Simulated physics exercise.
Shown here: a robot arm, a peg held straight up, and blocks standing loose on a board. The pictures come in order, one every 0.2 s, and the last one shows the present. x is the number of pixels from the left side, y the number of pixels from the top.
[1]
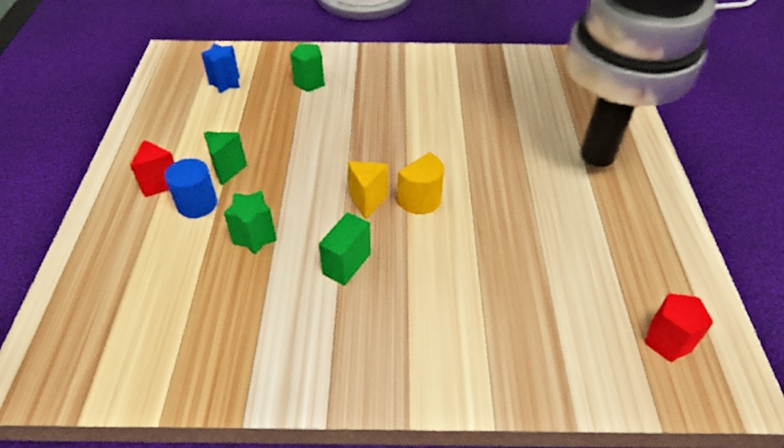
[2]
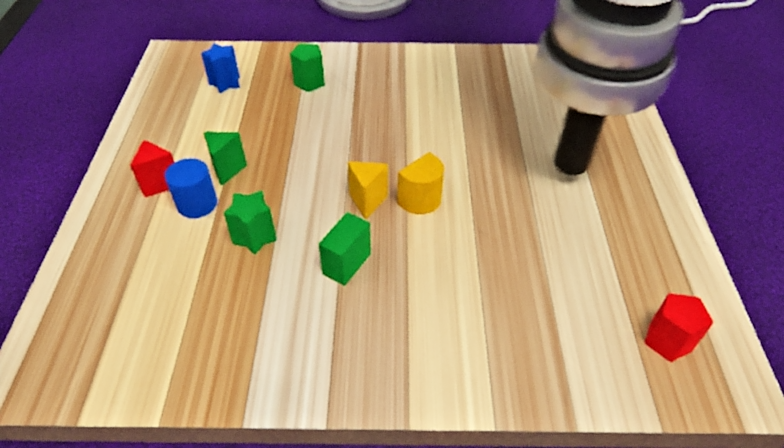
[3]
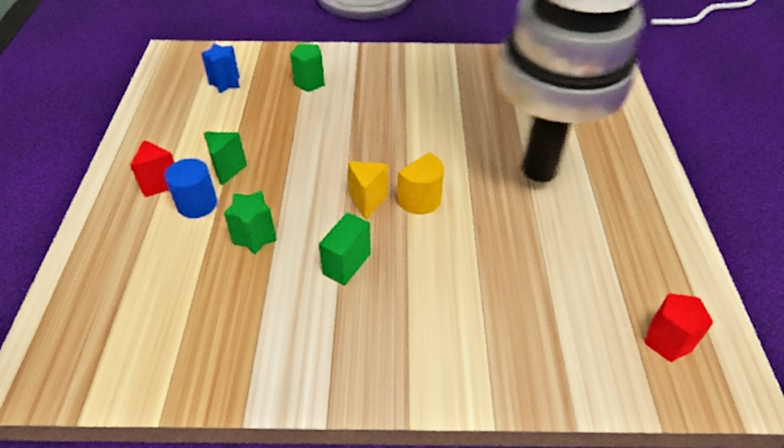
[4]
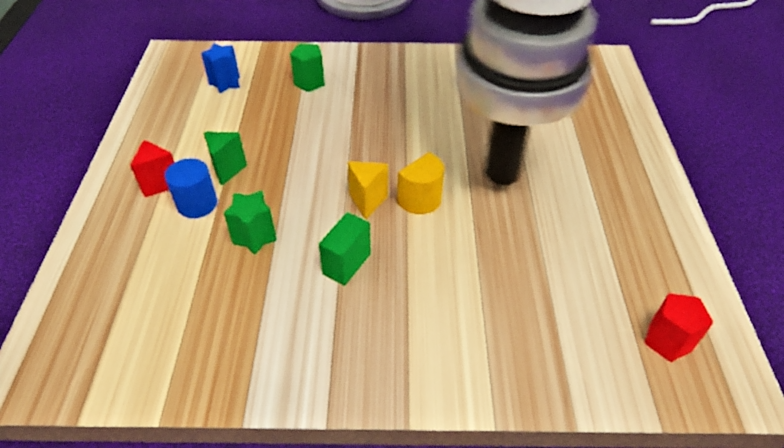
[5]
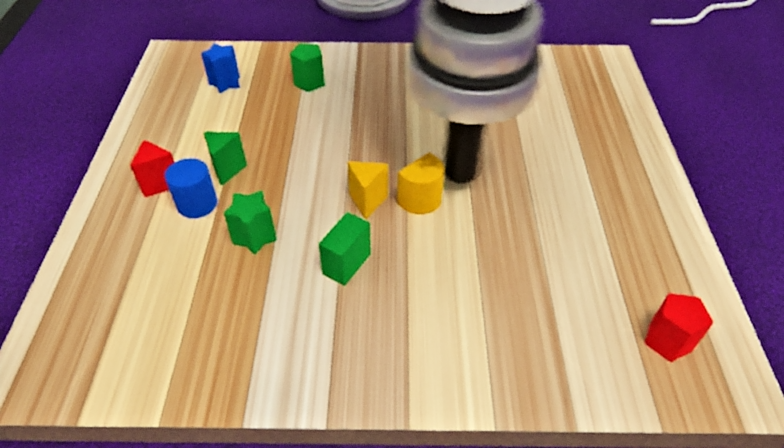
We see a robot arm holding an upright black peg move left across a striped wooden board, nearing the yellow half-round block, while the scattered red, blue, green and yellow blocks stay still.
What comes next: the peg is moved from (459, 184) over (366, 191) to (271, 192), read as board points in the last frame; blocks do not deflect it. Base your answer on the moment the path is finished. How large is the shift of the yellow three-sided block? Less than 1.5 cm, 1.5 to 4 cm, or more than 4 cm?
The largest band: Over 4 cm.
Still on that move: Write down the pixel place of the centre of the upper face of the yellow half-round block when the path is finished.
When the path ends, it will be at (383, 186).
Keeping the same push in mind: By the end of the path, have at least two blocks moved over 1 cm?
The answer is yes.
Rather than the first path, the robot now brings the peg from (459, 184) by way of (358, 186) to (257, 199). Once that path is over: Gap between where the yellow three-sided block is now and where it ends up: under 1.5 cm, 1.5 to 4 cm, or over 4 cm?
Shift of 1.5 to 4 cm.
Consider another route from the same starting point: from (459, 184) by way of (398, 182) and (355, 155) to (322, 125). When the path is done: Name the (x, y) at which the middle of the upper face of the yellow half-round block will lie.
The middle of its top is at (394, 178).
On the path given first. One third of the way, peg at (395, 176); yellow three-sided block at (354, 171), turned 25° anticlockwise; yellow half-round block at (386, 184), turned 60° anticlockwise.
Two thirds of the way, peg at (333, 180); yellow three-sided block at (317, 182), turned 115° anticlockwise; yellow half-round block at (383, 186), turned 70° anticlockwise.
At the end, peg at (269, 180); green star-shaped block still; yellow three-sided block at (313, 183), turned 125° anticlockwise; yellow half-round block at (383, 186), turned 70° anticlockwise.
